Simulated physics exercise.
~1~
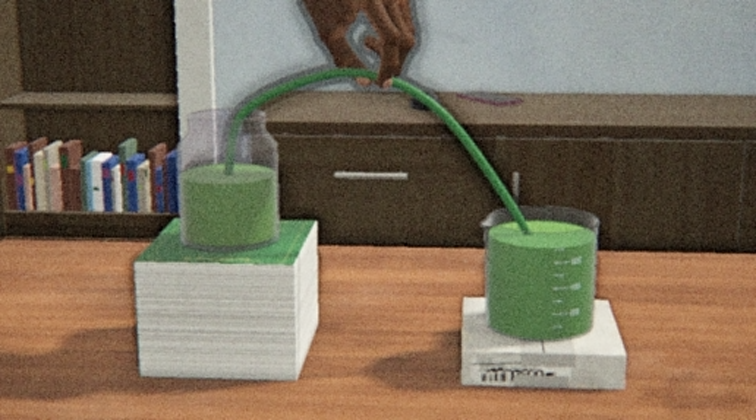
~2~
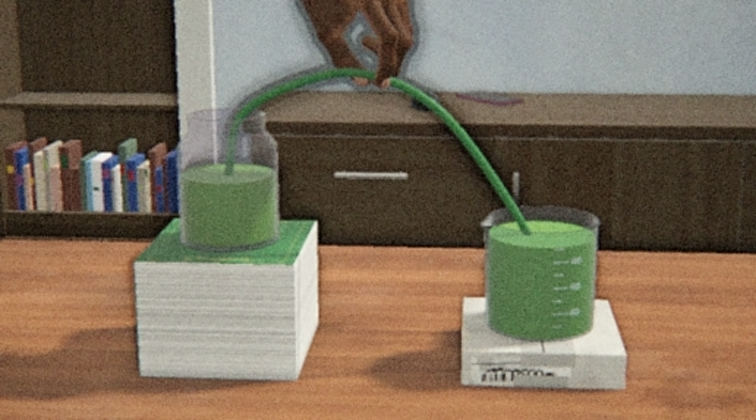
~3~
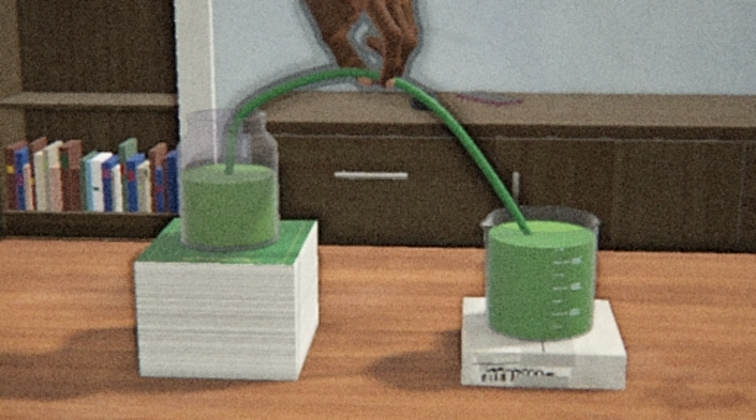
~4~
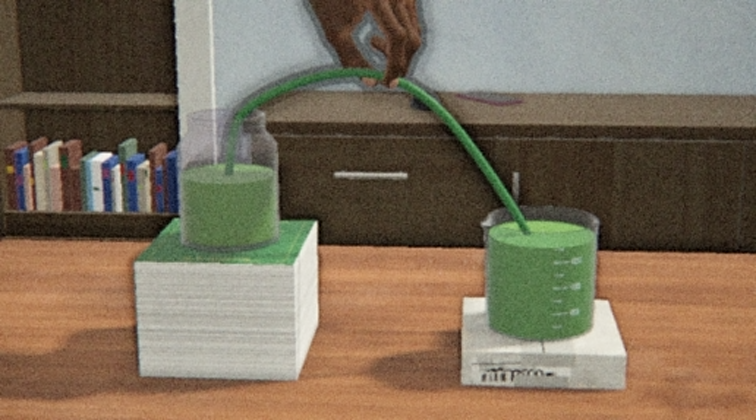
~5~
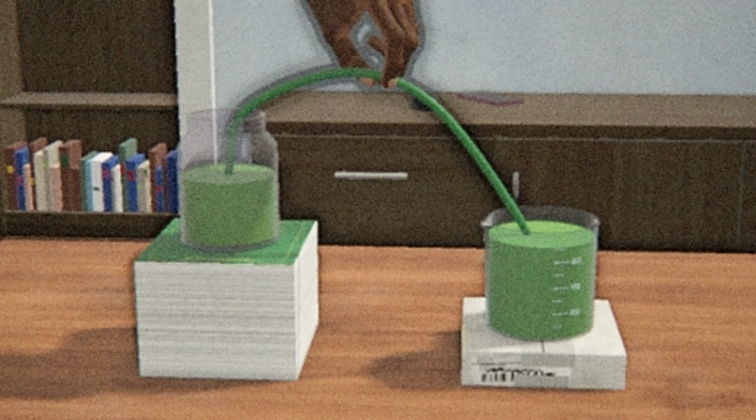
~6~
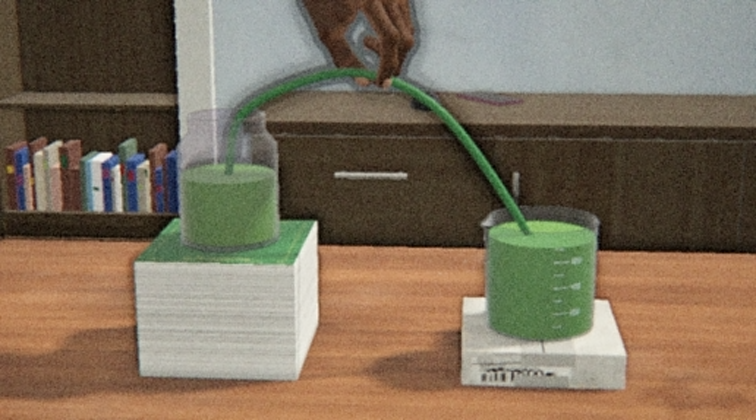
A hand pinches a thin hose of green juice shut at the top of its arc, between a jar on a thick book at left and a beaker on a box at right. Throughout, the fingers stay in place, the jar remains about half full and the beaker nearly full, with no visible change.
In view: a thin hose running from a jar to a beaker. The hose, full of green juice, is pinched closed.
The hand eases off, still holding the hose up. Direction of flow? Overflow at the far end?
It flows: Right. One that fills: Yes.
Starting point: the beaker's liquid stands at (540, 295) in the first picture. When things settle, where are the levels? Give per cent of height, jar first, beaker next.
First 10 %, second 60 %.
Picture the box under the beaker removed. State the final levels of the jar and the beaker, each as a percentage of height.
Levels, in order: About 10 / 100 %.
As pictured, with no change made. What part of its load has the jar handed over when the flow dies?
Roughly 65 per cent of it.
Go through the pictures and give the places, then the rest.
In the first picture, still shut; jar (228, 174) about half full, up on the thick book; beaker (540, 270) nearly full, up on the box.
In the second picture, the hose is pinched; jar about half full, surface at (228, 175); beaker nearly full, surface at (542, 234).
In the third picture, nothing flows; jar (228, 174) about half full; beaker (540, 270) nearly full.
In the fourth picture, fingers on the hose; jar about half full, surface at (228, 175); beaker nearly full, surface at (542, 234).
In the fifth picture, still shut; jar (228, 174) about half full, up on the thick book; beaker (540, 270) nearly full, up on the box.
In the sixth picture, the hose is pinched; jar about half full, surface at (228, 175); beaker nearly full, surface at (542, 234).
Shortly, the jar is about a third full; the beaker is nearly full.
Then, the jar is about a quarter full; the beaker is full to the brim; the lower one has lost some.
At the finish, the jar is nearly empty; the beaker is full to the brim; the lower one has lost some; the two surfaces are level.
